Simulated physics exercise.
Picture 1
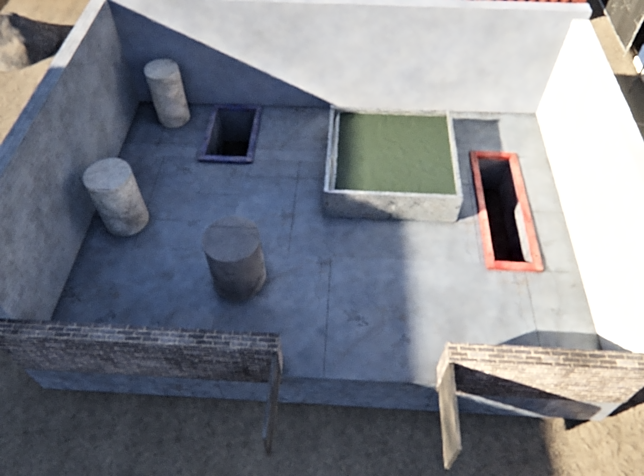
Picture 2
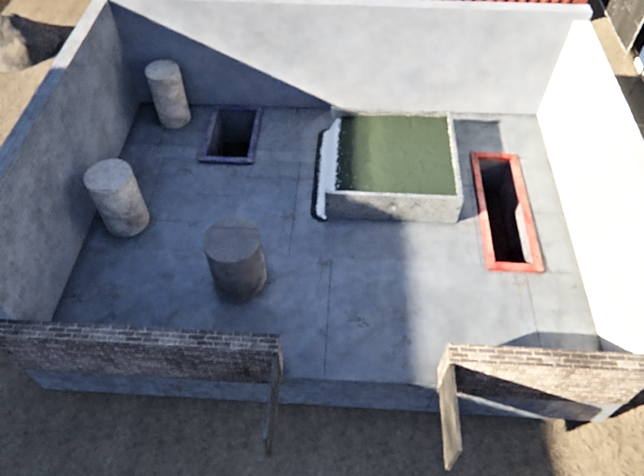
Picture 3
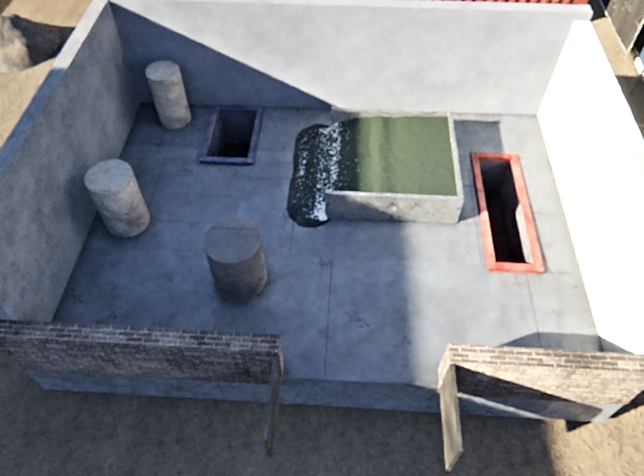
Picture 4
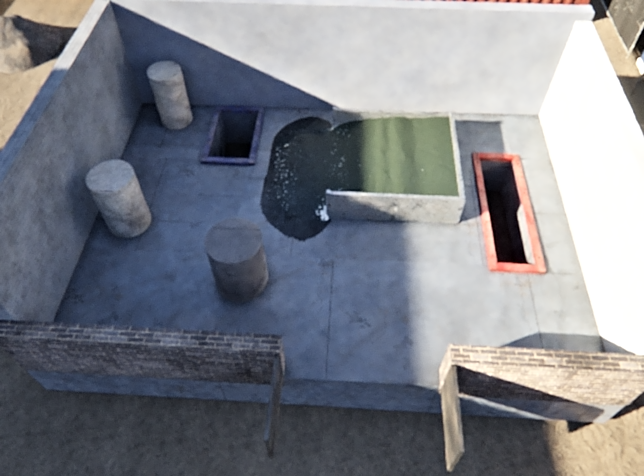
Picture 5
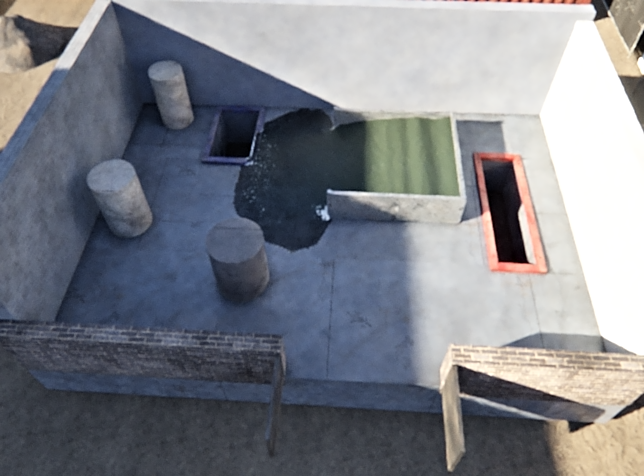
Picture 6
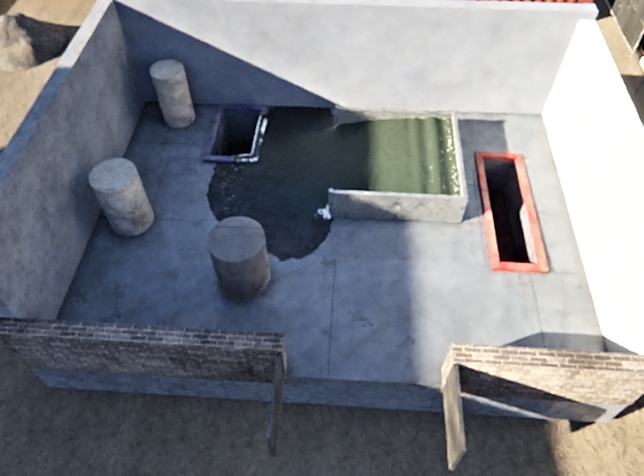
Murky green water poured out of the left side of a raised tank on a walled concrete floor, spreading steadily leftward in a dark pool that reached the blue-edged opening and the nearest pillar.
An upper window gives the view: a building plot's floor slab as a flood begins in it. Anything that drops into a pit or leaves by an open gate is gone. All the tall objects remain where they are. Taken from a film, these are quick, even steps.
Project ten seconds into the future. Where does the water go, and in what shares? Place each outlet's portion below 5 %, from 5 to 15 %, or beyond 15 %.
My prediction: The gate ends up with a share that stays below five per cent; the red pit ends up with a share that stays below five per cent; the blue pit ends up with a share topping fifteen per cent.
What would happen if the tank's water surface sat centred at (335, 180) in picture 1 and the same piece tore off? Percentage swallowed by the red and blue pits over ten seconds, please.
Result in per cent: Red pit 0, blue pit 20.
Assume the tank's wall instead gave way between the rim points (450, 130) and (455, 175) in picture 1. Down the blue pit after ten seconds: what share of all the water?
That would be blue at 0 percent.
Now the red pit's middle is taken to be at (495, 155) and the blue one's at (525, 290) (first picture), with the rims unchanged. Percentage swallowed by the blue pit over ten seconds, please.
The blue pit takes 0 per cent.
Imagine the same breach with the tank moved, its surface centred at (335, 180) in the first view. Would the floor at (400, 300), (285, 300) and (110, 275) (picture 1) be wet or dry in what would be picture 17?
Checking the three spots, I get high and dry, high and dry, swamped.
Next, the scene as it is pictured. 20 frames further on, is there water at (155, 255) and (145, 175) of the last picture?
Submerged, then submerged.
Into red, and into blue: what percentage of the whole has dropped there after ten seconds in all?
Close to 0 in a hundred and 32 in a hundred, in that order.
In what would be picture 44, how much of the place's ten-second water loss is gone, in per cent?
Estimate: Some 85 %.
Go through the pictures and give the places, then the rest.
The water tank at (391, 152) is whole and still, in the first picture.
Water pours out at (332, 165) and has run to (321, 217), in the second picture.
Water pours out at (332, 167) and has run to (306, 222), in the third picture.
The front is at (292, 231), out from the gap at (333, 167), in the fourth picture.
Water pours out at (334, 167) and has run to a hidden place, in the fifth picture.
The front is at (214, 201), out from the gap at (336, 166), in the sixth picture.
A moment on, water covers 30 % of the floor; the gate 0 %, the red pit 0 %, the blue pit 6 %.
Next, water covers 35 % of the floor; the gate 0 %, the red pit 0 %, the blue pit 15 %.
Then, water covers 40 % of the floor; the gate 0 %, the red pit 0 %, the blue pit 24 %.
Later, water covers 65 % of the floor; the gate 0 %, the red pit 0 %, the blue pit 30 %.
In the end, water covers 85 % of the floor; the gate 3 %, the red pit 0 %, the blue pit 32 %.
